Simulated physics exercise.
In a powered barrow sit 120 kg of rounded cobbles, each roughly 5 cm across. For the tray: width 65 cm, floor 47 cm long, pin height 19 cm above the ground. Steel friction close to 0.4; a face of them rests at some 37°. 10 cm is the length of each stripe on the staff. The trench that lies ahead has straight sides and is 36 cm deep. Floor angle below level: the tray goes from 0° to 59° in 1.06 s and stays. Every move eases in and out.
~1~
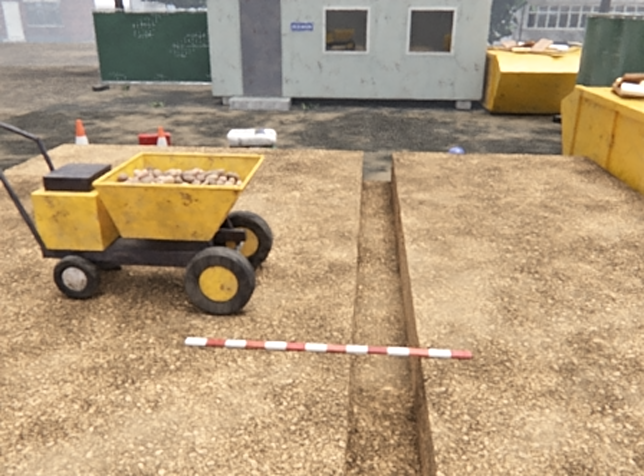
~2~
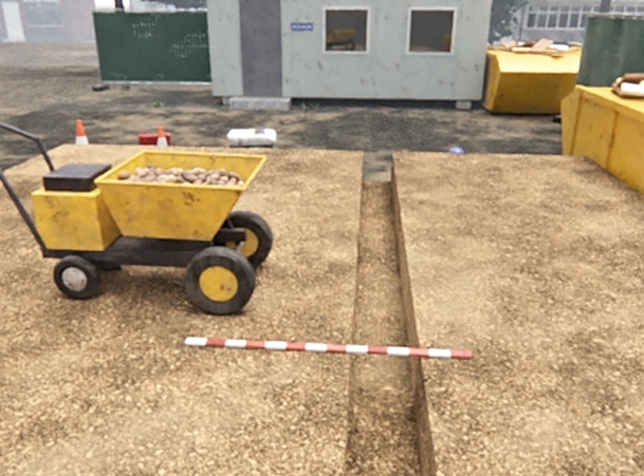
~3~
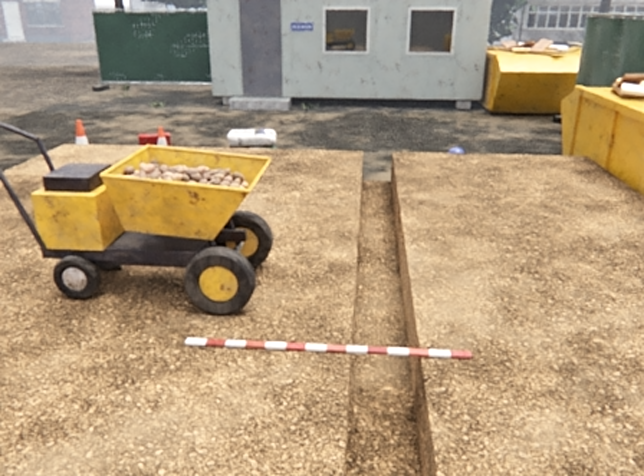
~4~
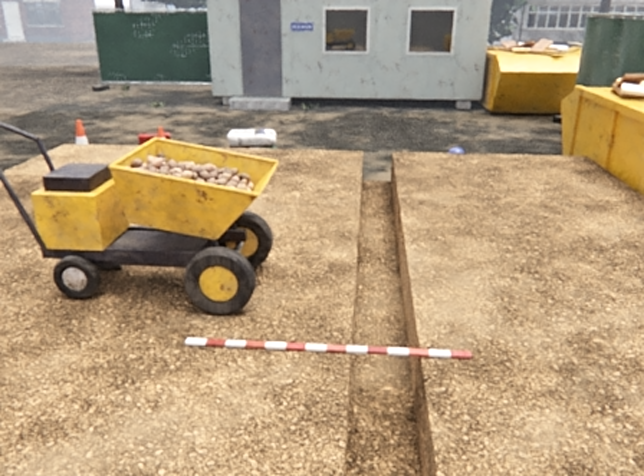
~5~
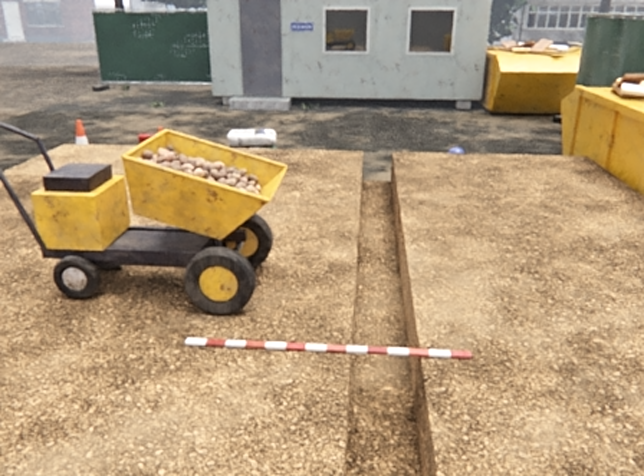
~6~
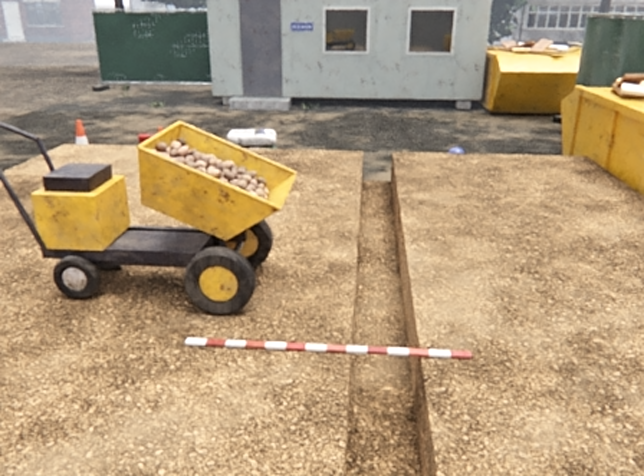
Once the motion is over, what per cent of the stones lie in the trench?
35 %.
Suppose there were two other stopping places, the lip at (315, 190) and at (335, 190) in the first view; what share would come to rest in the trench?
I'd say some 25 per cent and some 10 per cent.
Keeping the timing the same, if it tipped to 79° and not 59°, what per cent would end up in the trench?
Near 85 per cent then.
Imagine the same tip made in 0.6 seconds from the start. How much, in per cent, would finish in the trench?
Roughly 40 per cent.
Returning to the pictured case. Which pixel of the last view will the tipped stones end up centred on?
Their middle is at about (375, 341).
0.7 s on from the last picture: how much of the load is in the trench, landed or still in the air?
By that point it's something like 5 in a hundred.
Then, 0.4 s after the last picture the floor is at 50°, 100 % in the tray; the foremost stones are at (296, 220).
Then, 0.7 s after the last picture the floor is at 59°, 89 % in the tray, 7 % short of the trench, 4 % in the trench; the foremost stones are at (374, 303).
Then, 1.1 s after the last picture the floor is at 59°, 66 % in the tray, 10 % short of the trench, 23 % in the trench; the foremost stones are at (405, 341).
Then, 3.0 s after the last picture the floor is at 59°, 52 % in the tray, 13 % short of the trench, 35 % in the trench; the foremost stones are at (404, 331).
